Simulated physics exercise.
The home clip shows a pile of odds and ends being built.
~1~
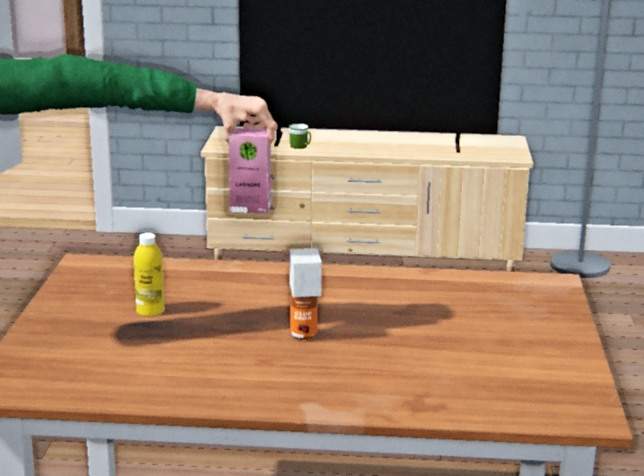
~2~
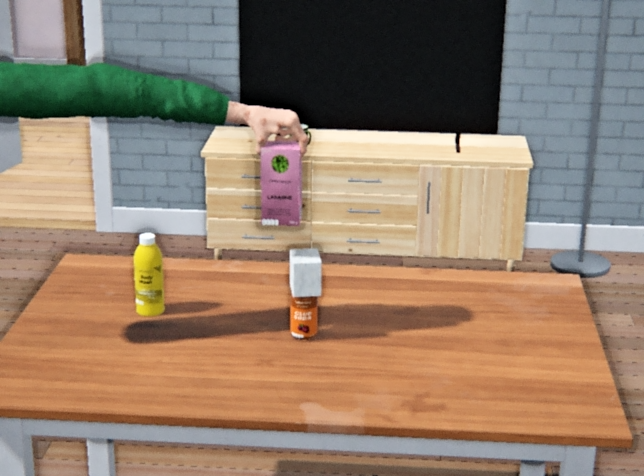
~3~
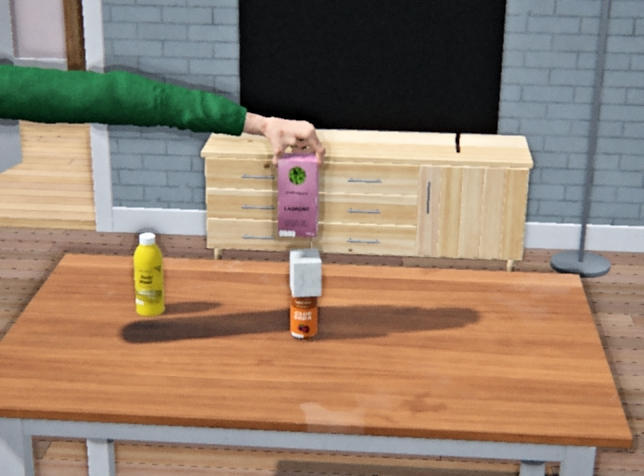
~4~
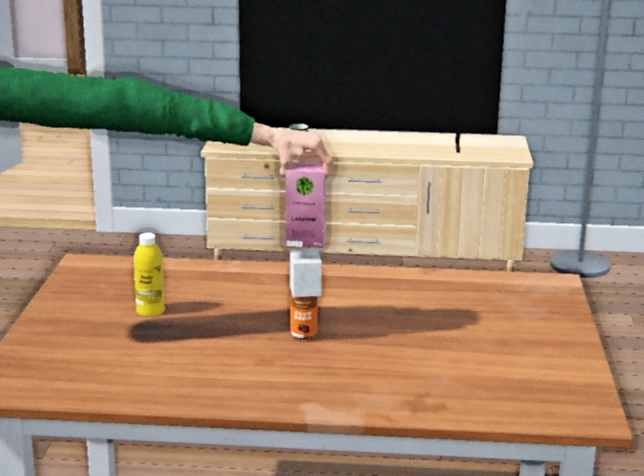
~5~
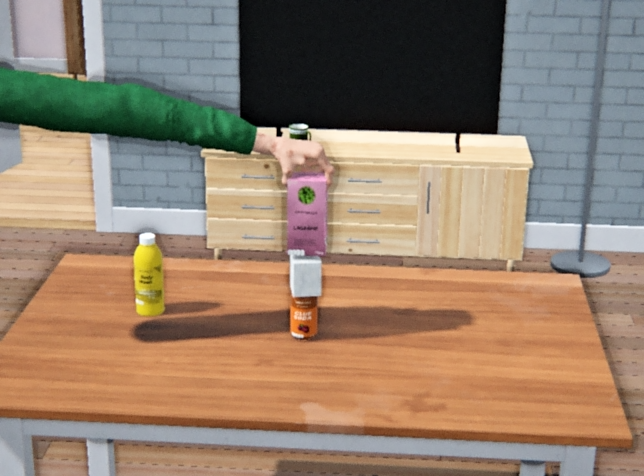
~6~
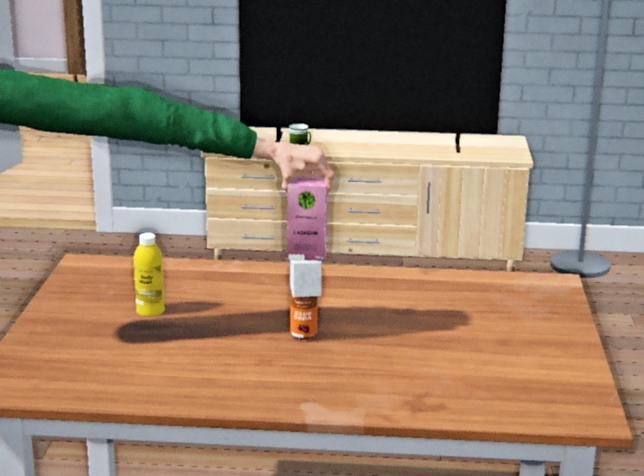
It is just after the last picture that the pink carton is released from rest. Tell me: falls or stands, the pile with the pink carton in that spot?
My guess is the pile will stay put.
Then, 0.20 s on from there, no change.
Then, 0.50 s on from there, pink carton resting near (308, 219).
In the end, all 4 unmoved. At the end, from the last picture's camera, pink carton near (308, 219). The pile keeps its balance.
